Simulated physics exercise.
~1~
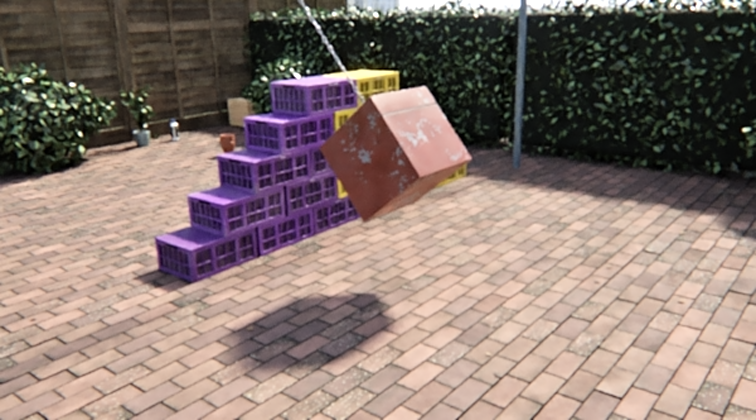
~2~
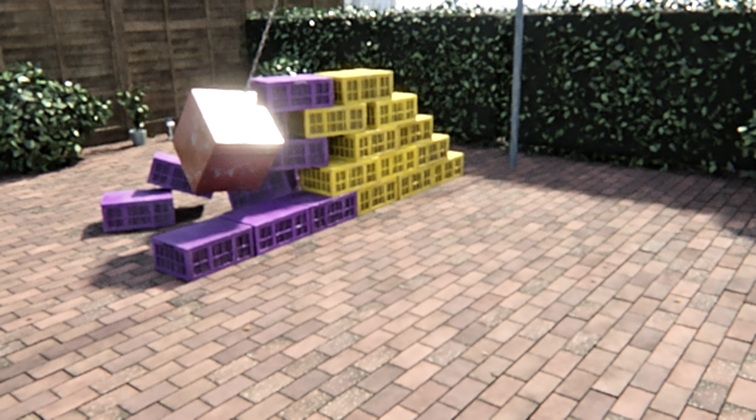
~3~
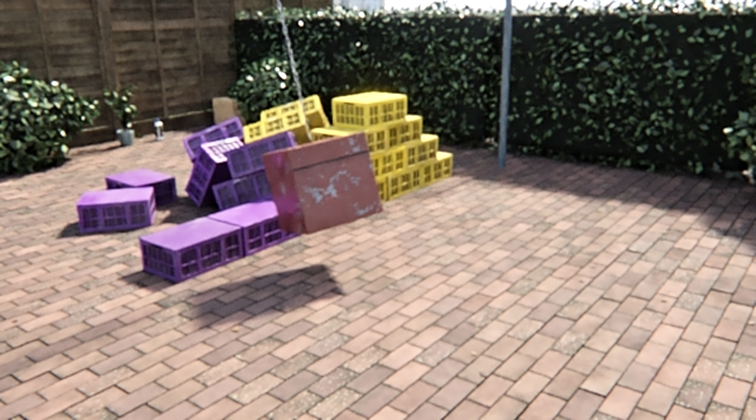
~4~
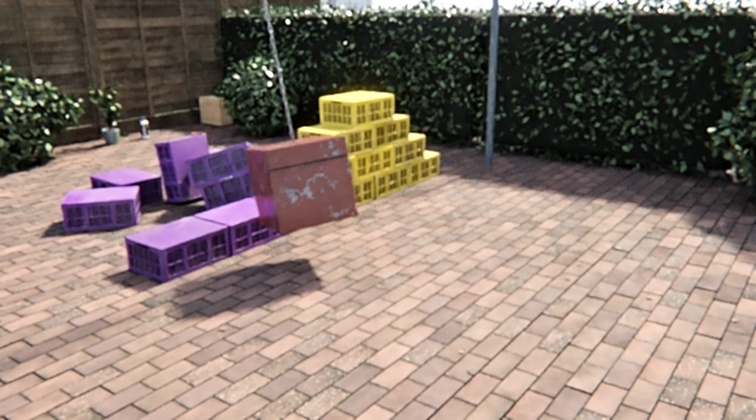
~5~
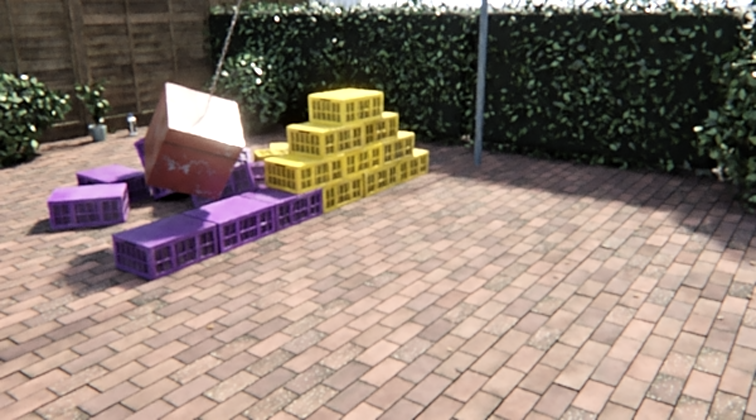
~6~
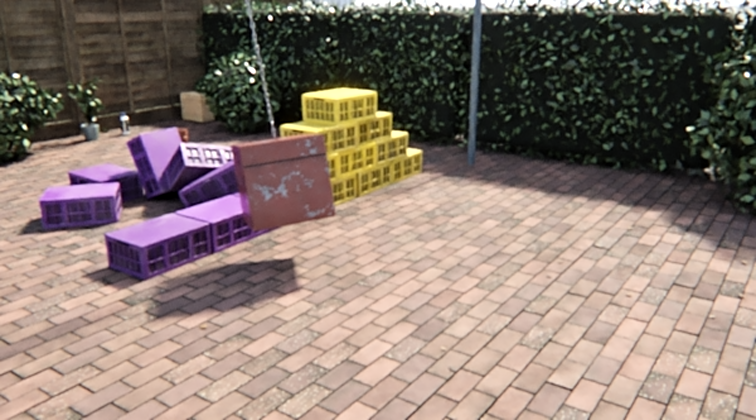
At first, a rusty red block hangs on a line over a brick patio, in front of a stepped wall of purple crates on the left and yellow crates on the right. The block swings left into the purple side, knocking several crates out behind the wall while the top ones stay up. As it swings back right, the upper purple crates tumble and a few yellow ones near the top tip over. The block keeps swinging left and right above the heap. By the end, most purple crates lie scattered, while much of the yellow side still stands.
